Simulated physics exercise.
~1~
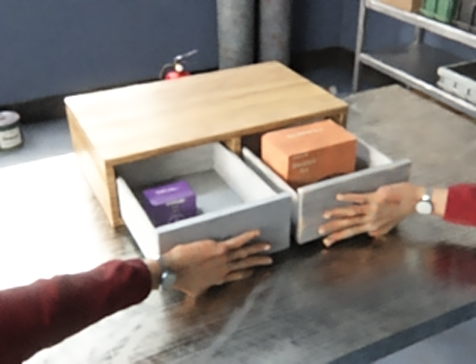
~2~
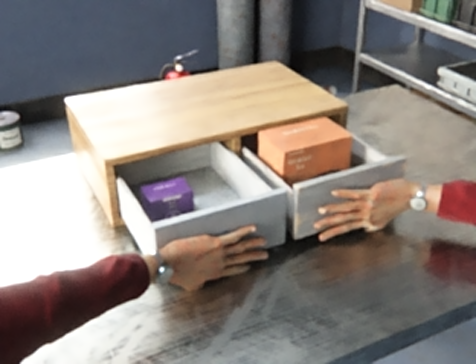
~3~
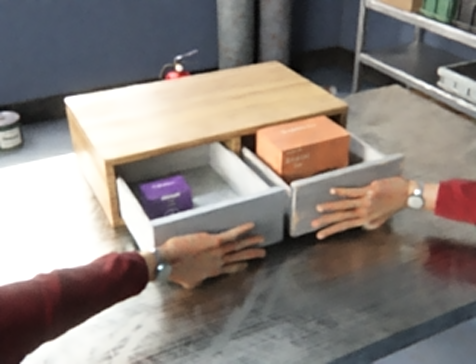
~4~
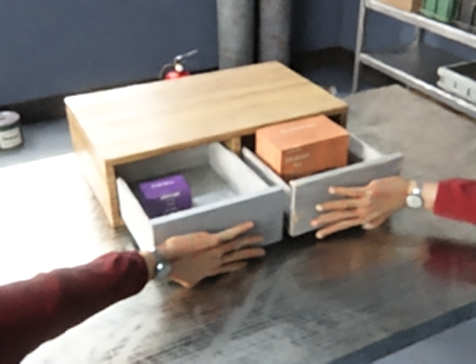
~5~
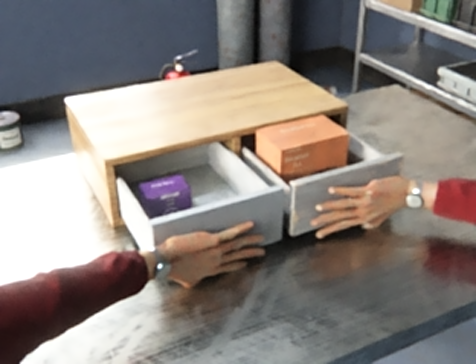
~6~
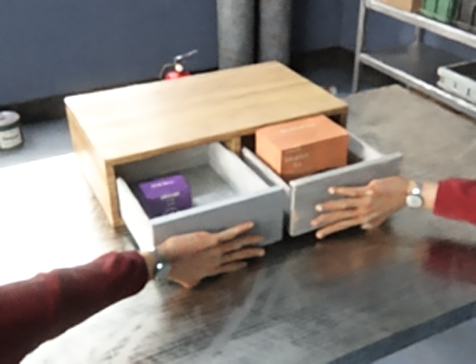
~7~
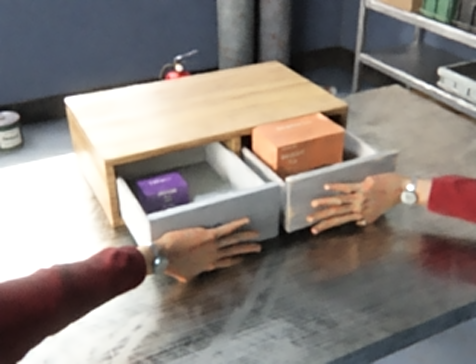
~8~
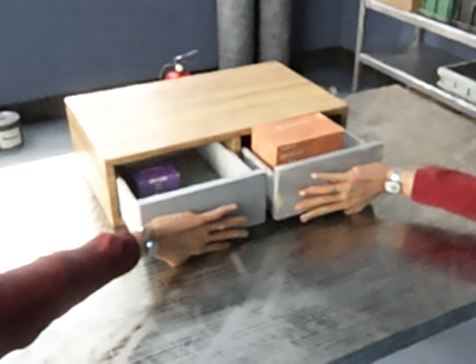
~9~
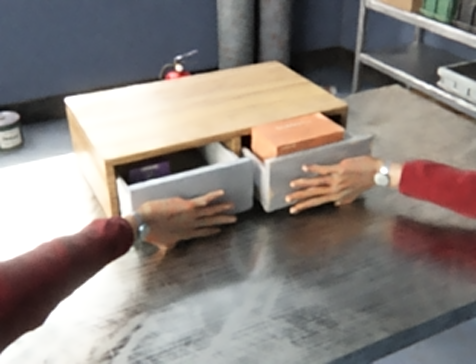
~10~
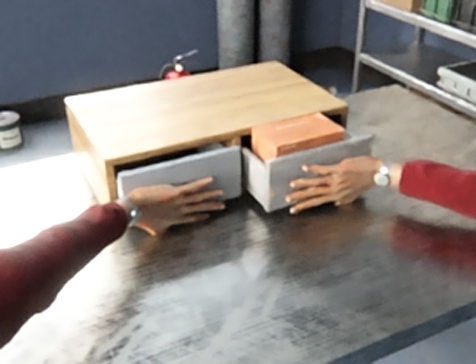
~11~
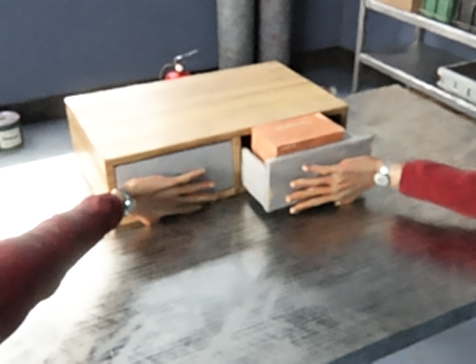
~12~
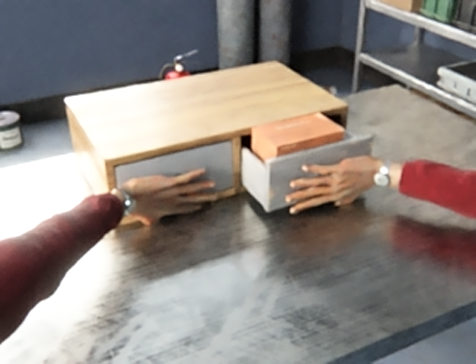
In a room with a dark blue wall, a tabletop with a dark, glossy surface is seen from slightly above by a still camera. A wooden chest stands on it with two pale grey drawers open, a small purple carton in the left one and a larger orange box in the right. Two hands in dark red sleeves rest against the drawer fronts, barely moving at first. Then they push both drawers inward together. The right drawer stops partway, its orange box still showing, while the left slides on, hiding the purple carton. Finally the left drawer sits shut and the right remains open, hands still on both.
